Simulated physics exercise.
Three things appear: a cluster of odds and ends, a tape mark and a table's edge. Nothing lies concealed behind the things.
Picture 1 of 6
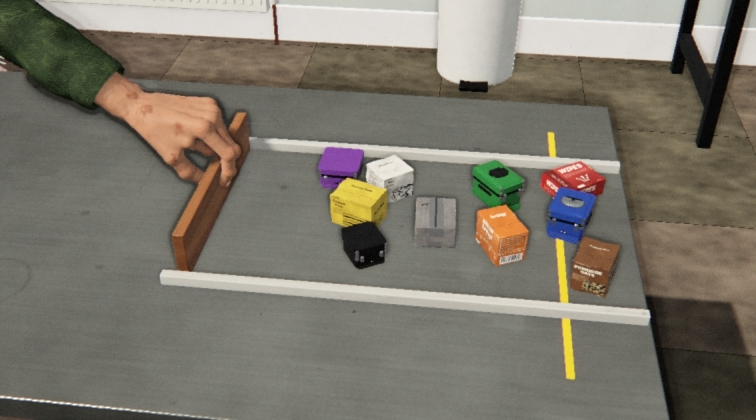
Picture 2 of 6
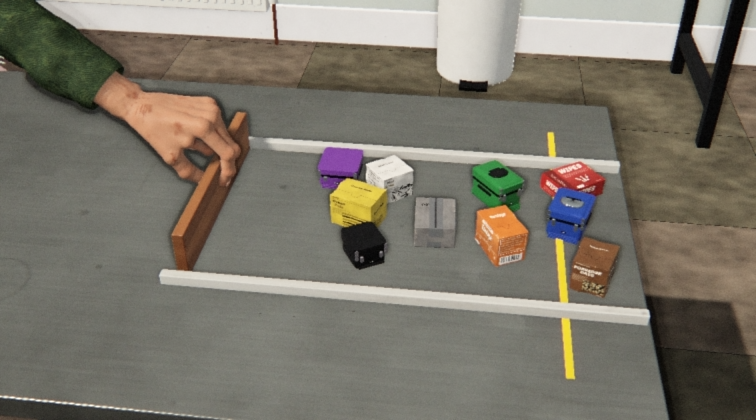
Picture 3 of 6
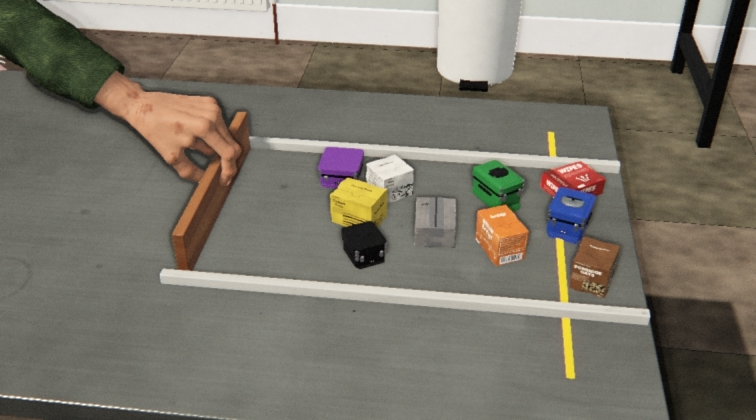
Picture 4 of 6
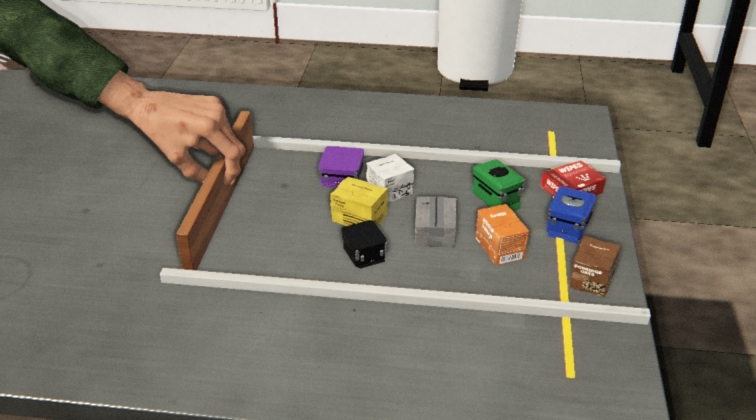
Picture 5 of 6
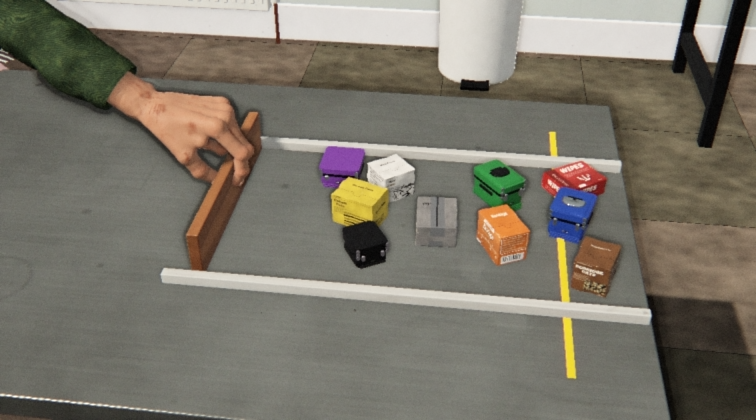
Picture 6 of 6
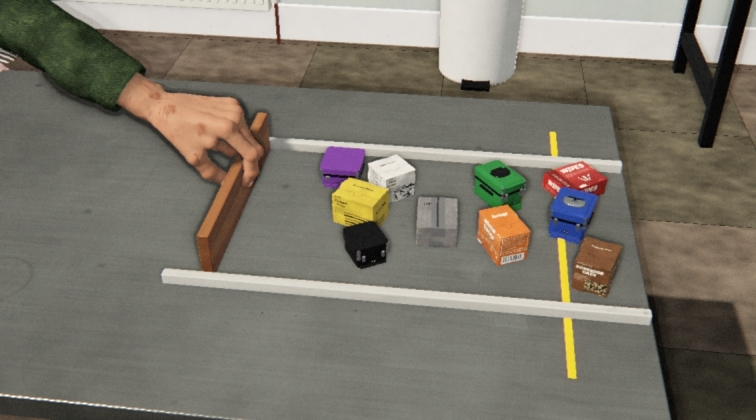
Wooden board held upright by a hand resting nearly still, then sliding slightly right between white rails toward unmoving colourful boxes.
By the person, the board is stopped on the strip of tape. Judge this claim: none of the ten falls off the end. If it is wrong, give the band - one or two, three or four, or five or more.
Wrong; three or four fall off.
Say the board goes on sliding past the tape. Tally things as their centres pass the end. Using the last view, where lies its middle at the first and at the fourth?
At (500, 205) for the first, at (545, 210) for the fourth.
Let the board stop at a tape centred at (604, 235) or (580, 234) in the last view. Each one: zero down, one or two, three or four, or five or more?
Taking the two places in turn, it's five or more; at least five.
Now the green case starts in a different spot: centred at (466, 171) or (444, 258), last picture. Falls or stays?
Taking them in order, it stays put and then it stays put.
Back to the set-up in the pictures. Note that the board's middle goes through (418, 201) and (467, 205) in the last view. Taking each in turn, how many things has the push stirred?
At the one place 7, at the other 9.
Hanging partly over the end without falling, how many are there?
The count would be 3.
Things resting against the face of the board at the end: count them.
My count gives 3.
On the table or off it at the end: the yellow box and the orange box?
Yellow box keeps its place; orange box keeps its place.
Soon after, none off yet; brown box at rest near (596, 267); red box at rest near (574, 183); blue case at rest near (572, 215).
After that, none off yet; brown box displaced a little near (616, 281); red box tilting a little near (635, 181); blue case displaced about its own width near (621, 224).
In the end, the number that fall off is three or four; gone, green case, blue case, red box and brown box.
